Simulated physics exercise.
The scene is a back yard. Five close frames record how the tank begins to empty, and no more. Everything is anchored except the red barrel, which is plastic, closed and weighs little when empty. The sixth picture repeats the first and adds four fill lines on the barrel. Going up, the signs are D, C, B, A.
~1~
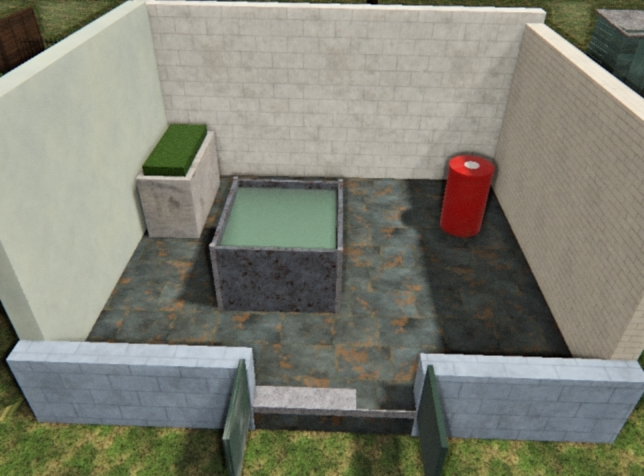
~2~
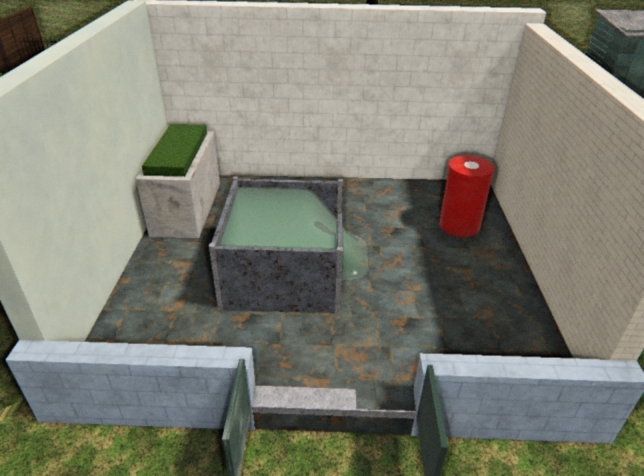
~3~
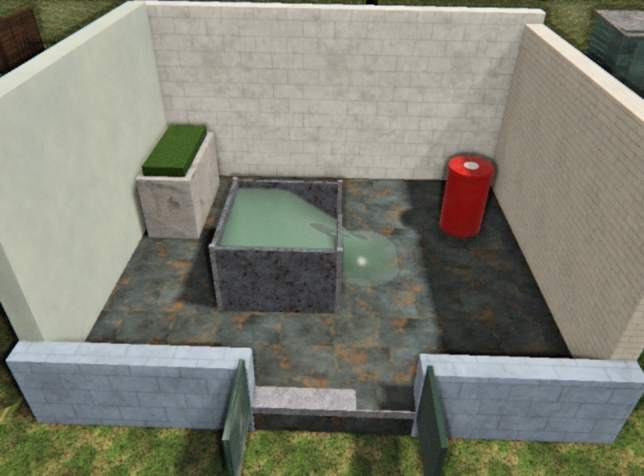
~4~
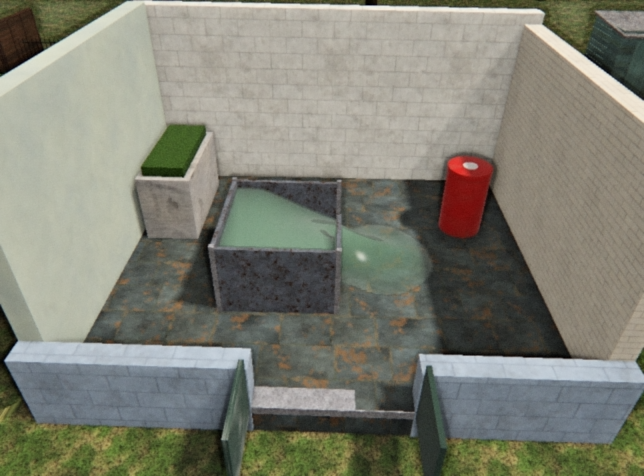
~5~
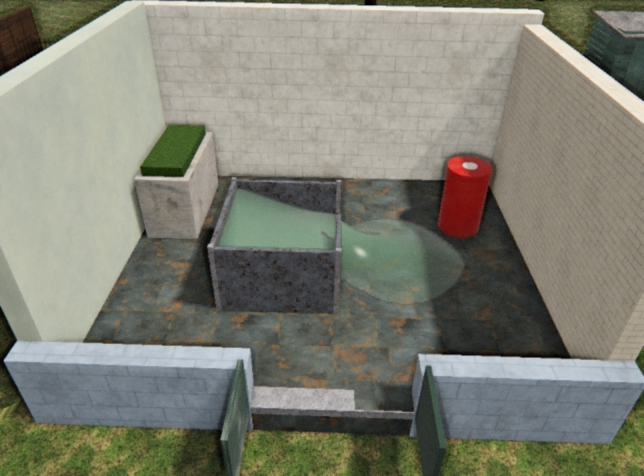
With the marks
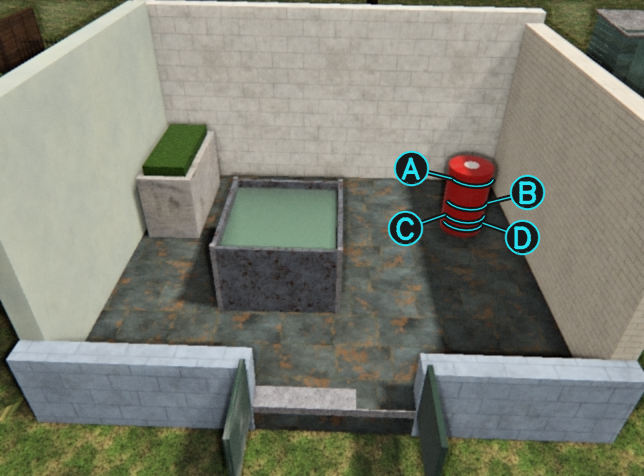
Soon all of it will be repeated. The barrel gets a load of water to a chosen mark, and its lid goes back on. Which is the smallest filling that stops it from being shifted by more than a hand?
Take B.
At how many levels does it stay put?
Two.
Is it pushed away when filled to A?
No.
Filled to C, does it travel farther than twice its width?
No, it does not.
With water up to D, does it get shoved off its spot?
Yes, that goes wrong.
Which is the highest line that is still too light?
C it is.
On the marked copy, A at (475, 186); B at (470, 209); C at (467, 223); D at (465, 230); from the bottom up D, C, B, A.
With A, it does not move.
With B, it does not move.
With C, it is pushed about half its own width away.
With D, it is pushed about 3 times its own width away.
